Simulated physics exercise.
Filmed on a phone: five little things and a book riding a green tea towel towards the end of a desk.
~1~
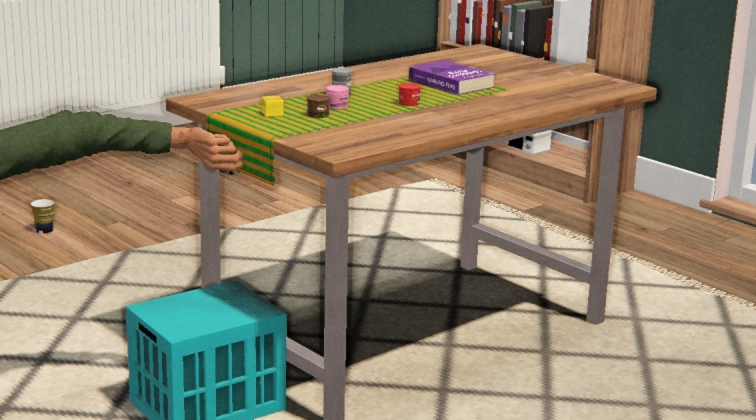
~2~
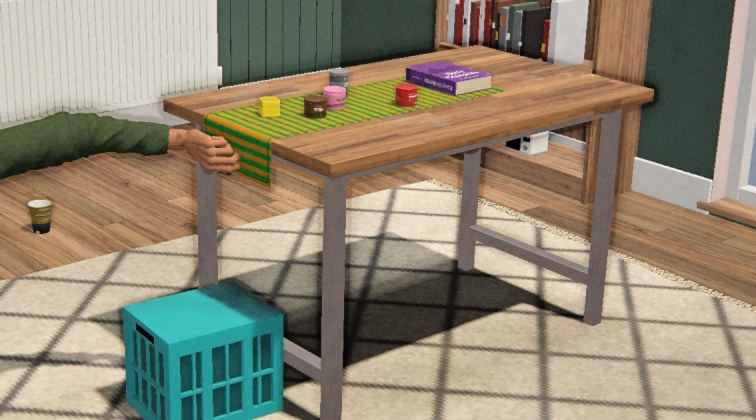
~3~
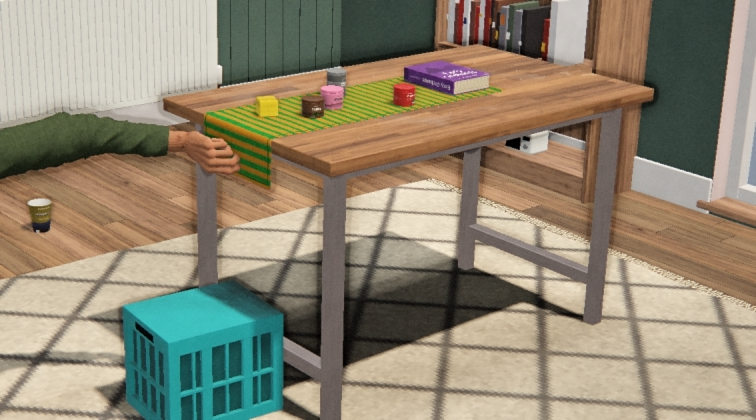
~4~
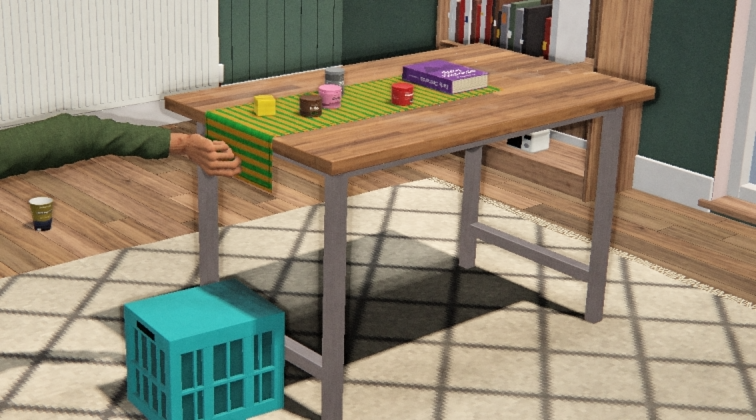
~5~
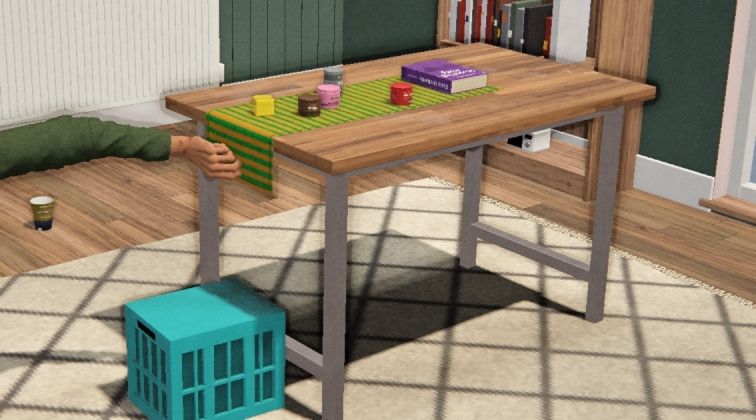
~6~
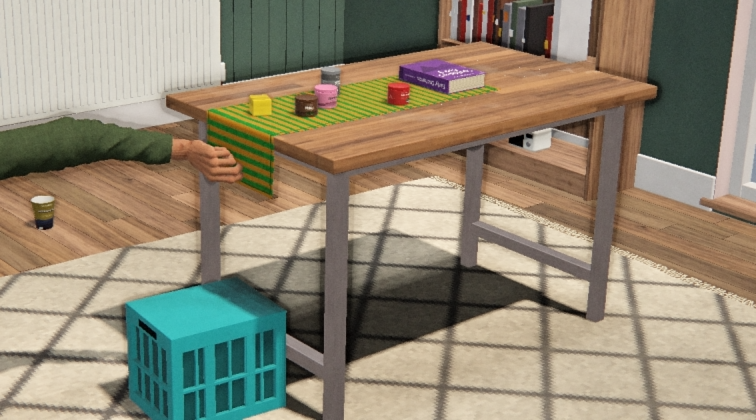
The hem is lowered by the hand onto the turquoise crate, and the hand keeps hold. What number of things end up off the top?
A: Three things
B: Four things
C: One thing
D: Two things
Answer: A.
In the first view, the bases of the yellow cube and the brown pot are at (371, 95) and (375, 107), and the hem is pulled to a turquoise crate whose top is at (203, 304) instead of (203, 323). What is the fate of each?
The yellow cube? Safe. The brown pot? Safe.
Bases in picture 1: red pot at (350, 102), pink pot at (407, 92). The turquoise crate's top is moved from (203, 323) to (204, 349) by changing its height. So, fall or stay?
Well, the red pot is dislodged, and the pink pot is safe.
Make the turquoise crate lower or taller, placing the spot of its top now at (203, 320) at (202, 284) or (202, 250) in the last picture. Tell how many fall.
2 and 1.
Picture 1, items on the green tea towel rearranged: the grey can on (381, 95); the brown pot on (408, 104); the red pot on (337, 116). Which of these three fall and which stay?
Result - grey can still up, brown pot still up, red pot down.
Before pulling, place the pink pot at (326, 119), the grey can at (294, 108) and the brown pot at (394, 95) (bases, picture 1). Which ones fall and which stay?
Pink pot: Goes. Grey can: Goes. Brown pot: Stays.
Early on, hem near (238, 262); yellow cube and brown pot gone.
Midway, hem on the crate; yellow cube, brown pot and pink pot gone.
Finally, hem on the crate; yellow cube, brown pot and pink pot gone. The answer is three.
